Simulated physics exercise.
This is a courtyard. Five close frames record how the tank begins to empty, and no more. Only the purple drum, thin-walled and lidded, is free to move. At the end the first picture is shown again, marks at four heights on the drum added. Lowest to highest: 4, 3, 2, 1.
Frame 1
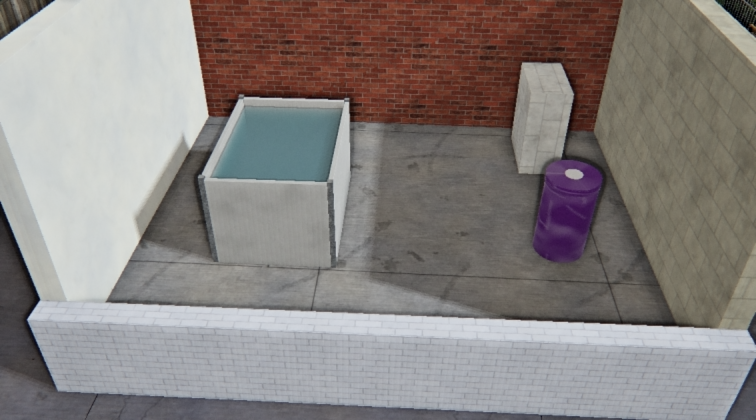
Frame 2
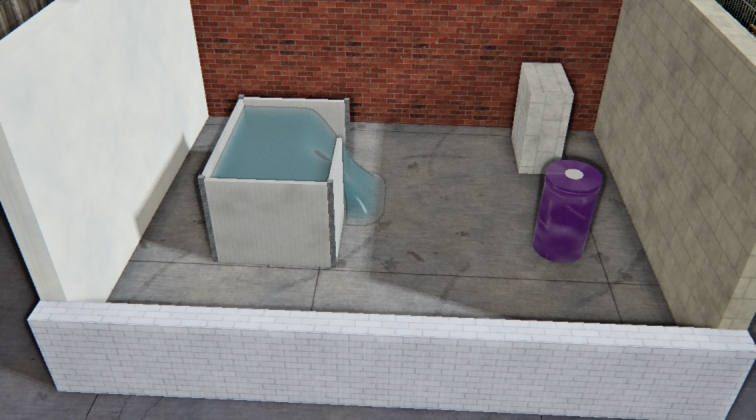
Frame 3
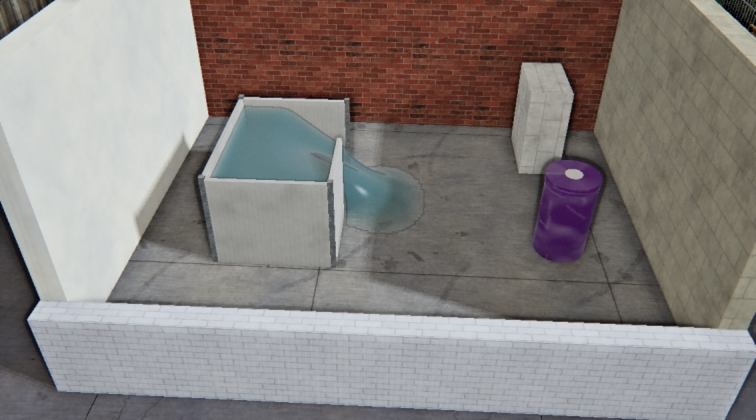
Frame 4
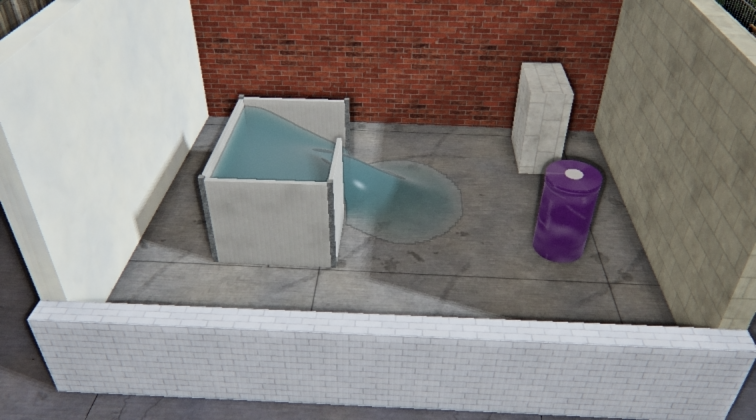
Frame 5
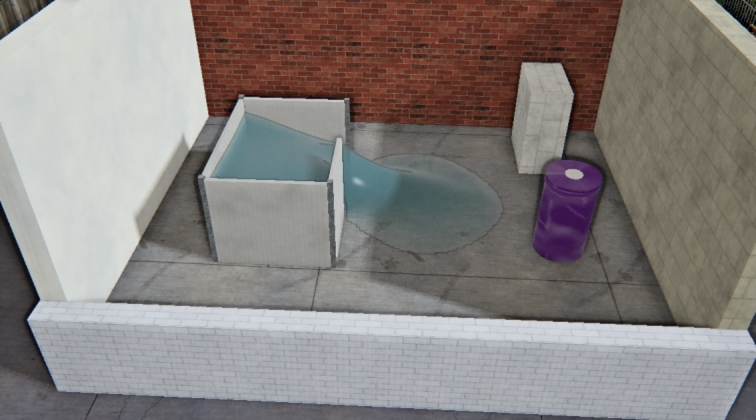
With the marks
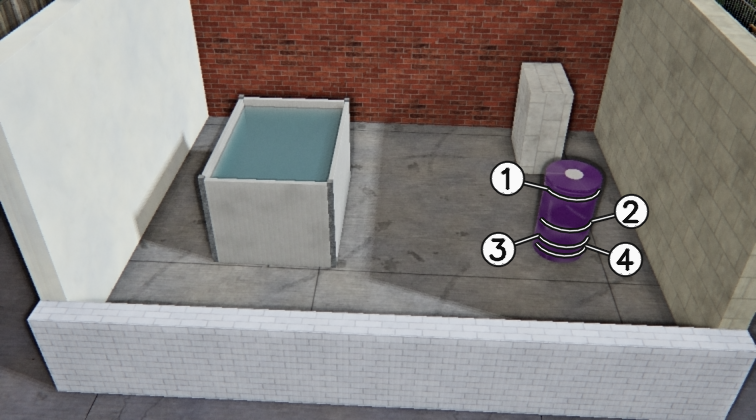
Water pours from the open right side of a white tank and spreads across the courtyard.
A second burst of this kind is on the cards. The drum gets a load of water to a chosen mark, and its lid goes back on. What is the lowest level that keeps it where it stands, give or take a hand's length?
The limit is 2.
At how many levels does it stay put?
Two of them.
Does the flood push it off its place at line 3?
Yes, it does.
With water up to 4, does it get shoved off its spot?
Yes.
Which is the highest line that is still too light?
Line 3.
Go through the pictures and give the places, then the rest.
Lid of the purple drum at (573, 175); tank full, its middle at (282, 143), in the first picture.
In the second picture, 2 % of the ground wet, in view closest to the drum at (378, 206).
In the third picture, 5 % of the ground wet, in view closest to the drum at (411, 217).
In the fourth picture, 8 % of the ground wet, in view closest to the drum at (455, 209).
Lid of the purple drum at (573, 175); 13 % of the ground wet, in view closest to the drum at (494, 214), in the fifth picture.
On the marked copy, 1 at (576, 200); 2 at (569, 230); 3 at (566, 247); 4 at (564, 255); from the bottom up 4, 3, 2, 1.
If 1 is chosen, it does not move.
If 2 is chosen, it does not move.
If 3 is chosen, it is pushed about twice its own width away.
If 4 is chosen, it is pushed about 5 times its own width away.
